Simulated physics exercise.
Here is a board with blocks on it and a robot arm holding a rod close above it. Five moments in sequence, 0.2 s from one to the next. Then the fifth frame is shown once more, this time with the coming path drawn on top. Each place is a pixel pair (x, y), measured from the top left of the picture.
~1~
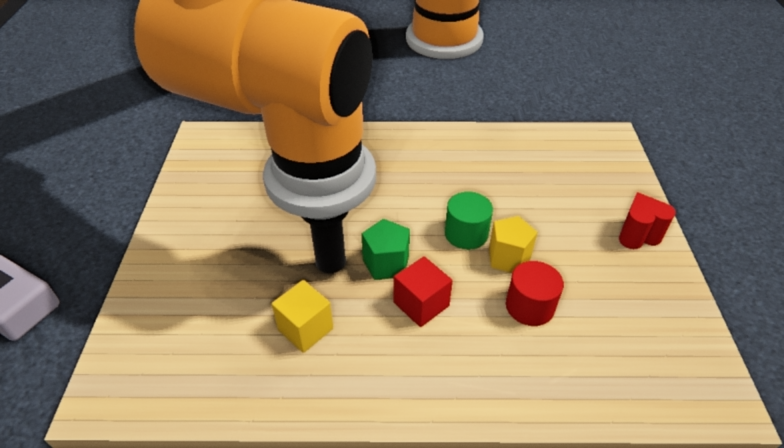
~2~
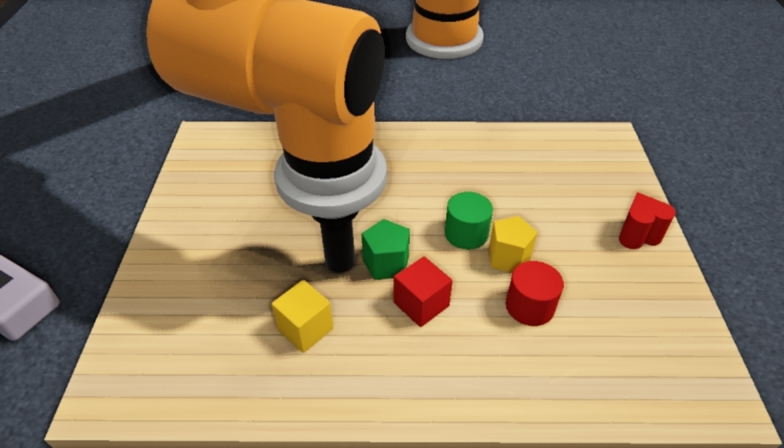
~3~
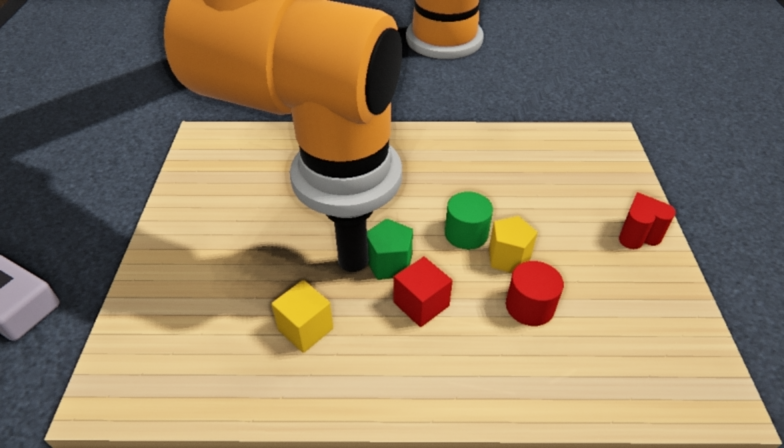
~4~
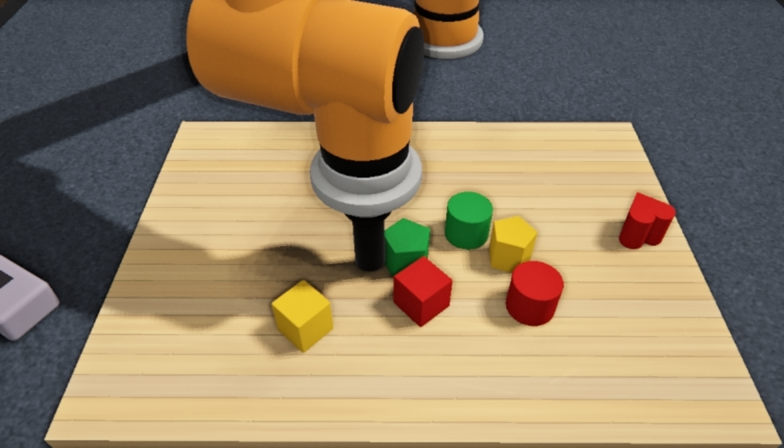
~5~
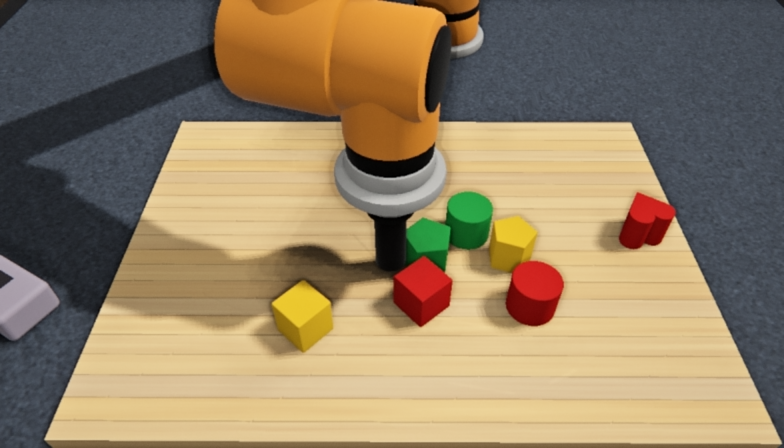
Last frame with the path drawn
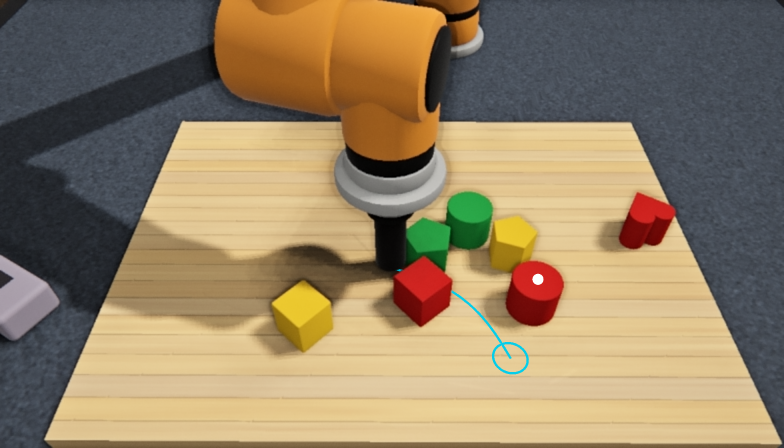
The robot arm moves its rod right and pushes the green pentagon across the board.
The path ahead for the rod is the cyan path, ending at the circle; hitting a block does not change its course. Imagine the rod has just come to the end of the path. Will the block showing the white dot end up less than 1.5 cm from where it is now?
Answer: Yes.
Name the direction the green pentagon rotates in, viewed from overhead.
Top view: Counterclockwise.
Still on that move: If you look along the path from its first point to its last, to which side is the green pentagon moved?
It goes toward the left-hand side.
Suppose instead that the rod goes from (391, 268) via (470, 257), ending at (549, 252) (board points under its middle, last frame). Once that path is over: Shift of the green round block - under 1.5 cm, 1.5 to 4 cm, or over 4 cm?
It will move between 1.5 and 4 cm.
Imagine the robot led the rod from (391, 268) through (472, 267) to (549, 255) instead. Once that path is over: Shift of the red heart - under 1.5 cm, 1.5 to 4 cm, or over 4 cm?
Its displacement is below 1.5 cm.
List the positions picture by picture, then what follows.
In the first picture, lower end of the rod (331, 262), tops of blocks, red four-sided block (423, 277), green pentagon (387, 236), green round block (470, 206), yellow pentagon (514, 231), red round block (538, 279).
In the second picture, rod (340, 262), blocks as before.
In the third picture, rod (353, 261), green pentagon (390, 236).
In the fourth picture, rod (370, 261), green pentagon (407, 235).
In the fifth picture, rod (391, 261), red four-sided block (423, 277), green pentagon (428, 235), green round block (470, 206), yellow pentagon (514, 231), red round block (538, 279).
The drawn path runs from (391, 268) by way of (438, 284) and (480, 314) to (510, 358); the dot is on the red round block.
What follows on the original path. One third of the way, rod (440, 277); red four-sided block (435, 287), turned 45° clockwise; green pentagon (467, 237), turned 30° anticlockwise; green round block (472, 205).
Two thirds of the way, rod (481, 307); red four-sided block (440, 296), turned 85° clockwise; green pentagon (467, 237), turned 30° anticlockwise; green round block (472, 205).
At the end, rod (512, 351); red four-sided block (440, 296), turned 85° clockwise; green pentagon (467, 237), turned 30° anticlockwise; green round block (472, 205); yellow pentagon not moved; red round block not moved.
